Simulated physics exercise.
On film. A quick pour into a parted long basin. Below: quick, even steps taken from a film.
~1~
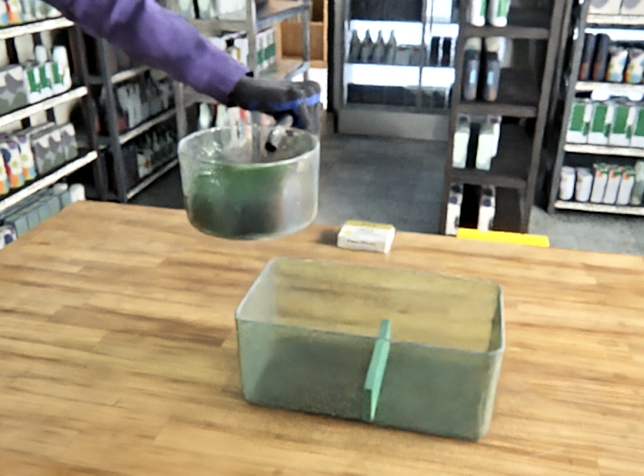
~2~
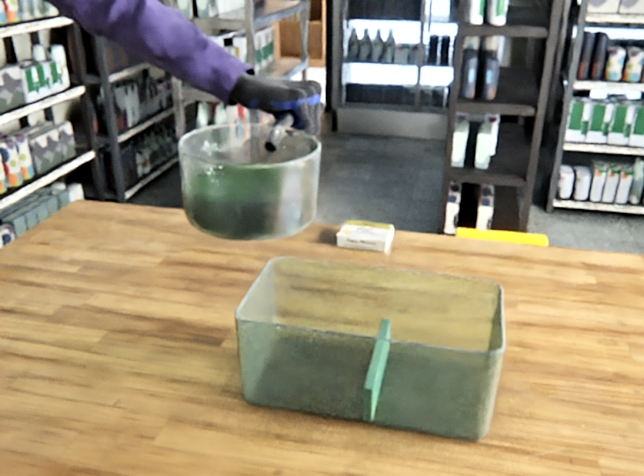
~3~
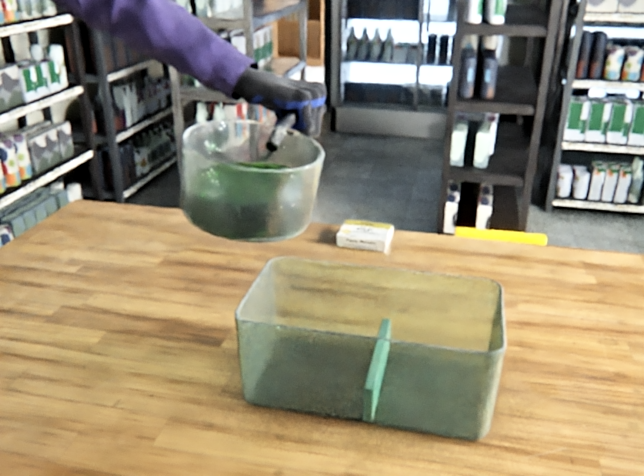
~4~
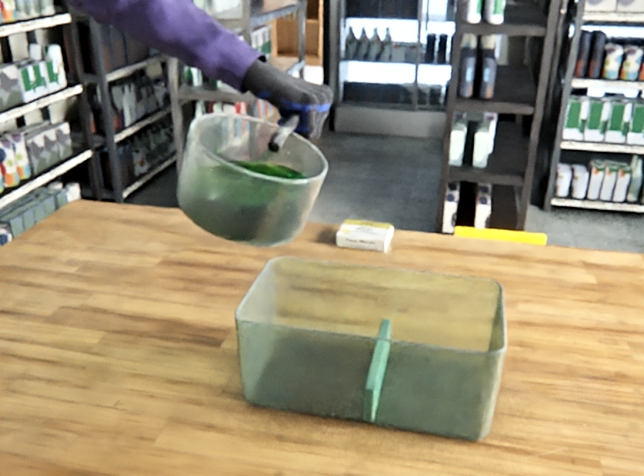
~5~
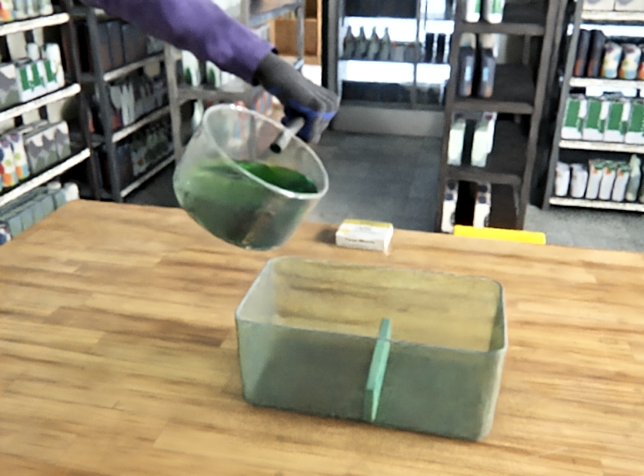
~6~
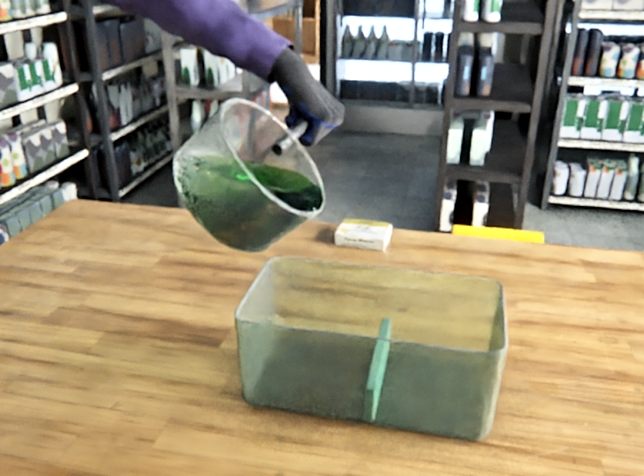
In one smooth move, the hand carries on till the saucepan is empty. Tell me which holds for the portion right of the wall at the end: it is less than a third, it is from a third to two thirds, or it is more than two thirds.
It is less than a third.
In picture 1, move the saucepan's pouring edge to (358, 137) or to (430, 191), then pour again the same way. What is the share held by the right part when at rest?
40 and 85 per cent.
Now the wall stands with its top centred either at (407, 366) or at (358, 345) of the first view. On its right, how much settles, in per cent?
Case 1: 20 %; case 2: 15 %.
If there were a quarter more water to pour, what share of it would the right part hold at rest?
Near 10 %.
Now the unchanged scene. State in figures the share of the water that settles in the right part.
10 %.
A moment on, the tilt is 113° and 20 per cent is still to pour, 47 is left of the wall and 0 right of it.
Next, the tilt is 121° and 3 per cent is still to pour, 80 is left of the wall and 2 right of it.
Then the tilt is 121° and 0 per cent is still to pour, 84 is left of the wall and 9 right of it.
Later the tilt is 121° and 0 per cent is still to pour, 84 is left of the wall and 9 right of it.
In the end 84 per cent lies left of the wall, 9 right of it and 6 outside.
